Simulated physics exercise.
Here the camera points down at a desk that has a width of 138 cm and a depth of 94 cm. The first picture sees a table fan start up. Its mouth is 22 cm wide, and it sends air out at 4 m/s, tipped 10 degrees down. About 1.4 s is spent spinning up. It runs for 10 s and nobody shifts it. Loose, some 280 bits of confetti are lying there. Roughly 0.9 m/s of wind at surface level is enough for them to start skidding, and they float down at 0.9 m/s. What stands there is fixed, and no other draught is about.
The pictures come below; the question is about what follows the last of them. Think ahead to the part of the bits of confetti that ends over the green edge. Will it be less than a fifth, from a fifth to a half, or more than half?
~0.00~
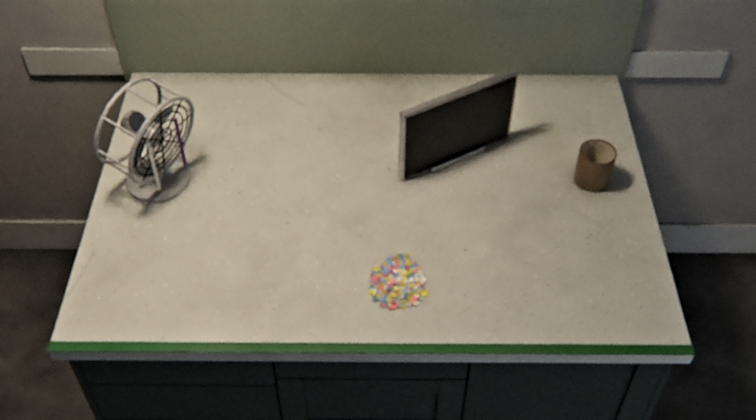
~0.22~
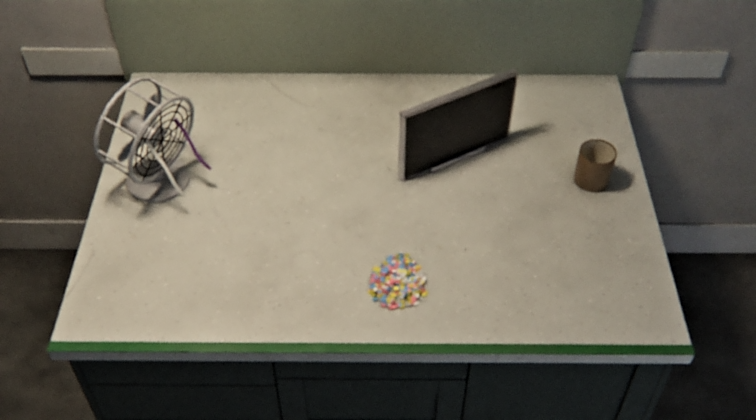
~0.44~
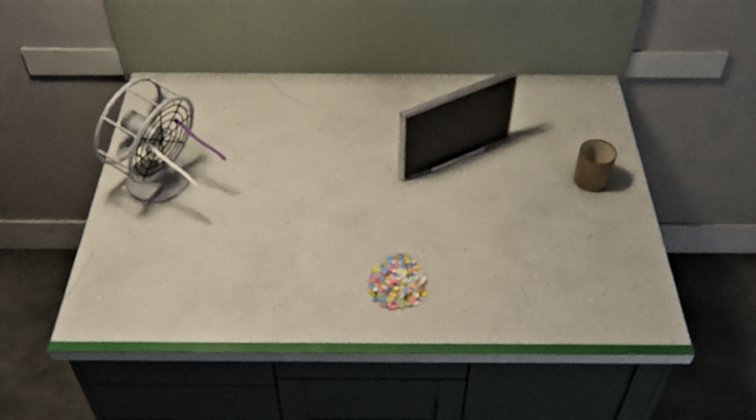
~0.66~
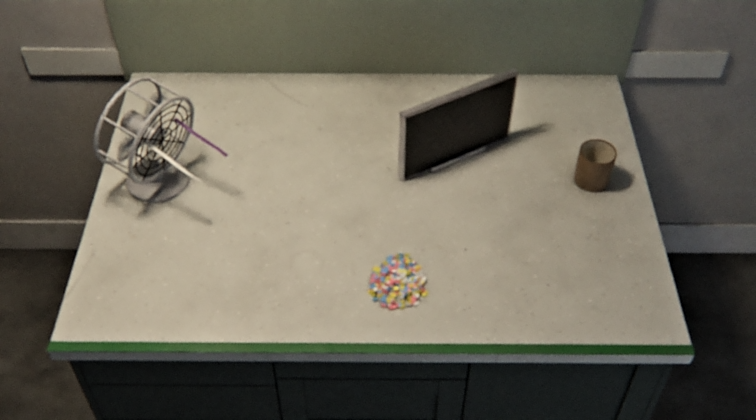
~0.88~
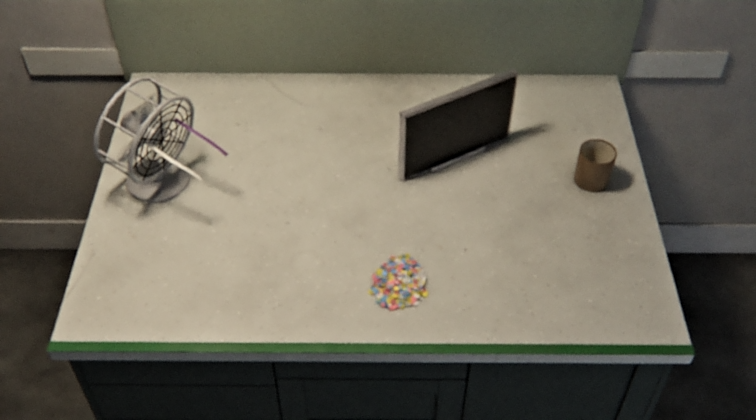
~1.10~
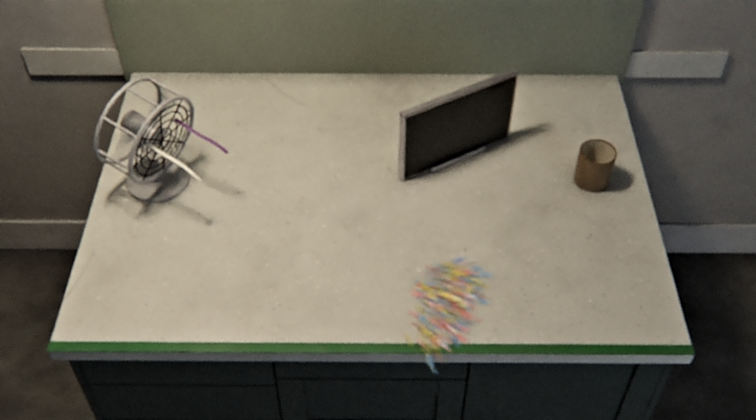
The part that ends there is greater than one half.
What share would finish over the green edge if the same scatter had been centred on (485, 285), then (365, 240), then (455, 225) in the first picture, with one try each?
Taking the three spots in order, you'd get around 30 percent, 10 percent and 0 percent.
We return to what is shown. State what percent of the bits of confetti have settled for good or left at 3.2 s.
The share is about 100 %.
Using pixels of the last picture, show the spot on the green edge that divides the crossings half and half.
Midpoint of crossings, approx. (521, 354).
After 2.0 s the count stands so, 79 % are over the green edge.
After 3.2 s the count stands so, 79 % are over the green edge.
After 5.5 s the count stands so, 79 % are over the green edge.
After 10.0 s, at the end, 79 % are over the green edge.
